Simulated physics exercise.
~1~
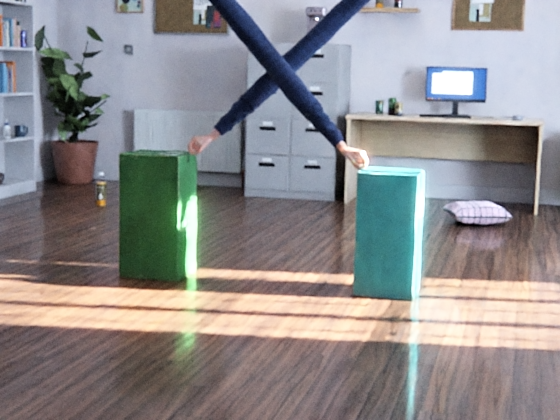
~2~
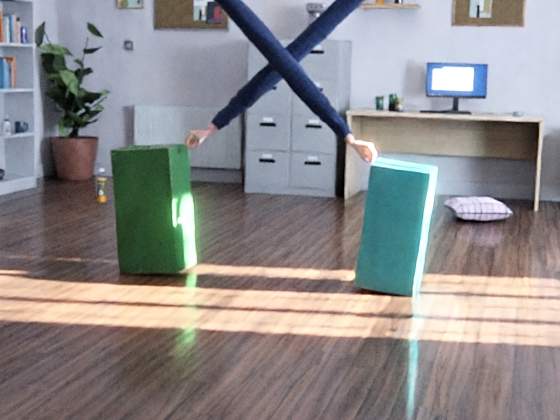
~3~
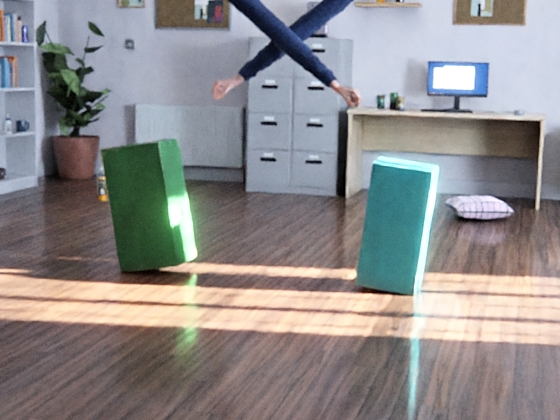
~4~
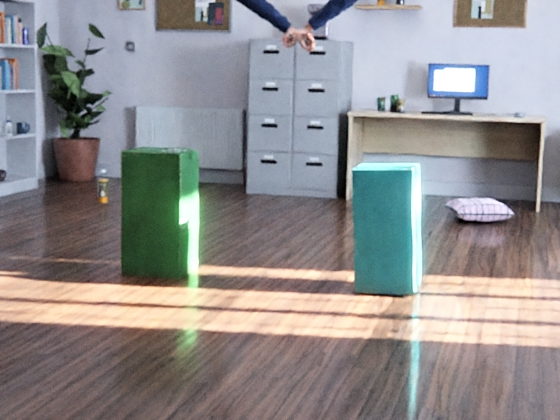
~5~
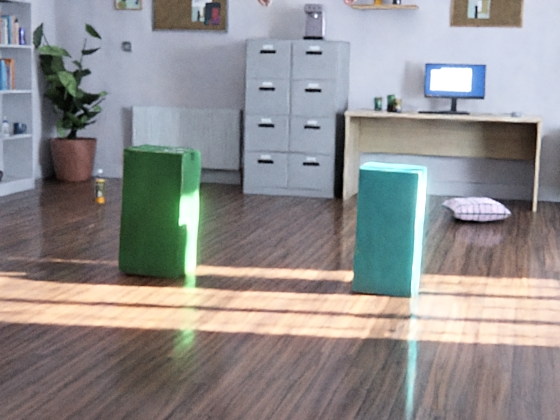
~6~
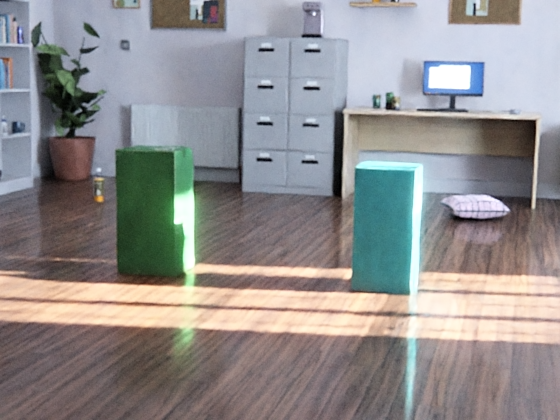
Two tall boxes, one green and one turquoise, tilted on a wooden floor as a person's crossed arms pushed their tops and let go; the hands drew back, and both boxes rocked back onto their bases and stayed standing.
